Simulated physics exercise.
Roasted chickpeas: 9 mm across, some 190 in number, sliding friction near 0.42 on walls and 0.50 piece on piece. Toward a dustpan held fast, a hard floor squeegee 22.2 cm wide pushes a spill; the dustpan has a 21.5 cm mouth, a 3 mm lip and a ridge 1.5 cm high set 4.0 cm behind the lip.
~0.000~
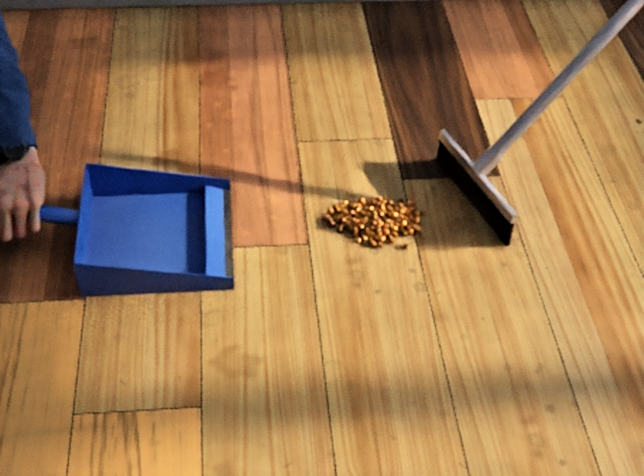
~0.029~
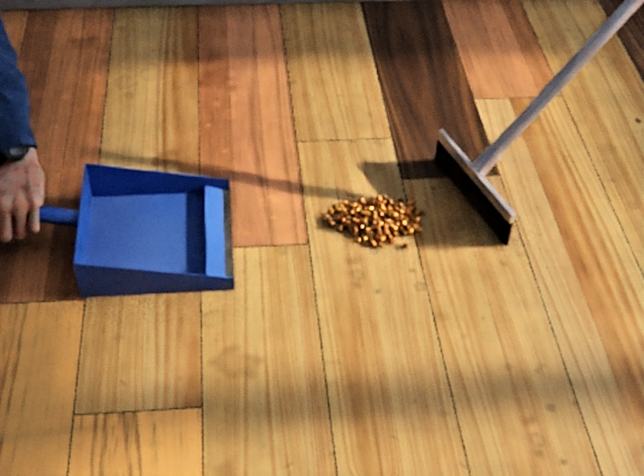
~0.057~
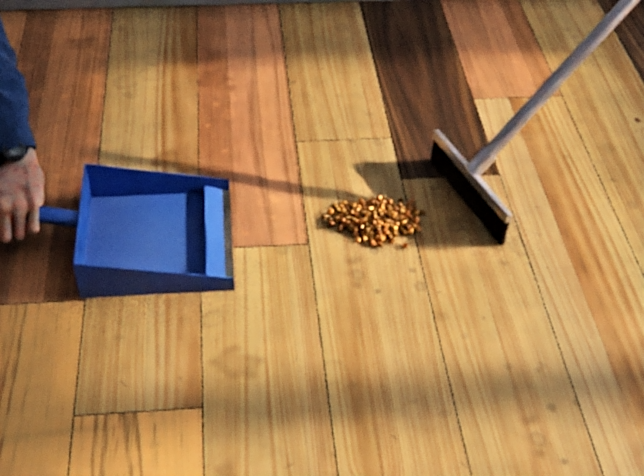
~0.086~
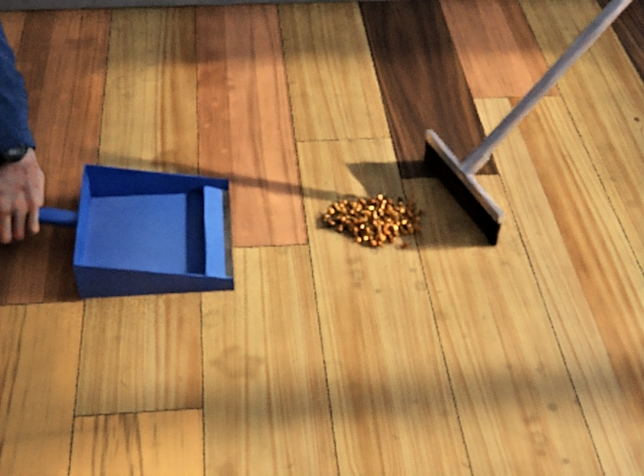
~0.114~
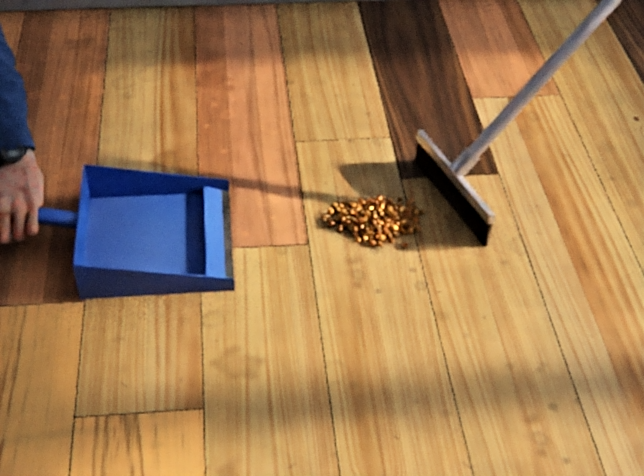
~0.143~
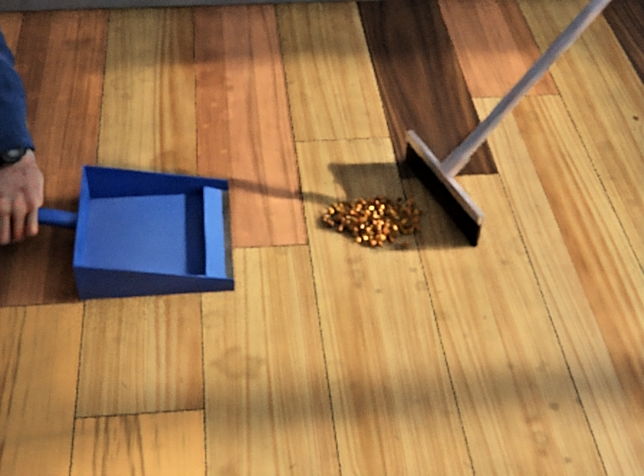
A squeegee with a long pale handle slid a short way left across a wooden floor toward a small pile of golden-brown bits, which stayed put, while a hand held a blue dustpan still.
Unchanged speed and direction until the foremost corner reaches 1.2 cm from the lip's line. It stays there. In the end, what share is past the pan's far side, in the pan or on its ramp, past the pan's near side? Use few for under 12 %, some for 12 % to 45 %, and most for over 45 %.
Far side: Few, pan: Few, near side: Few.
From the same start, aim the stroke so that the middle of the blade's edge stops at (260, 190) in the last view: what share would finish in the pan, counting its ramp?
That comes to near 0 percent.
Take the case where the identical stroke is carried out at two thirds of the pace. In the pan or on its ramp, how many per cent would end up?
Then around 5 per cent.
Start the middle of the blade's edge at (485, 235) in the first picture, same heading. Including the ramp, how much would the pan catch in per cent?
Estimate: Near 15 %.
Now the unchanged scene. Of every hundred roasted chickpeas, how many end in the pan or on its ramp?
Roughly 5 %.
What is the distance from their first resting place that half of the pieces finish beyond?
Somewhere around 20 centimetres.
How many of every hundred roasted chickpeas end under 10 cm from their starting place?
Around 5 per cent, give or take.
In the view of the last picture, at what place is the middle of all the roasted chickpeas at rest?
Est. centre at rest: (249, 240) px.
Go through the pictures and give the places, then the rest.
Blade from (513, 219) to (443, 137), moved 0.0 cm, 0 of the pieces shifted so far; middle of the pieces at (377, 218); pan at (147, 242), in the first picture.
Blade from (511, 219) to (441, 136), moved 0.2 cm, 0 of the pieces shifted so far; middle of the pieces at (377, 218), in the second picture.
Blade from (507, 219) to (437, 136), moved 0.9 cm, 0 of the pieces shifted so far; middle of the pieces at (377, 218), in the third picture.
Blade from (499, 219) to (429, 137), moved 2.1 cm, 0 of the pieces shifted so far; middle of the pieces at (377, 217), in the fourth picture.
Blade from (490, 219) to (420, 137), moved 3.6 cm, 0 of the pieces shifted so far; middle of the pieces at (376, 217), in the fifth picture.
Blade from (480, 220) to (410, 138), moved 5.2 cm, 0 of the pieces shifted so far; middle of the pieces at (376, 217); pan at (146, 243). The blade's pace is about 0.56 m/s, heading 3 degrees towards the viewer's side, in the sixth picture.
After 0.40 s, middle of the blade 19 cm from the lip; 0 % over the lip, far side 0 %, near side 0 %.
Then, at 0.57 s, middle of the blade 10 cm from the lip; 0 % over the lip, far side 0 %, near side 0 %.
After 0.86 s, middle of the blade 5 cm from the lip; 5 % over the lip, far side 0 %, near side 5 %.
By 1.2 s all is still; far side 0 %, pan 5 %, near side 5 %, in front of the lip or behind the blade 95 %.
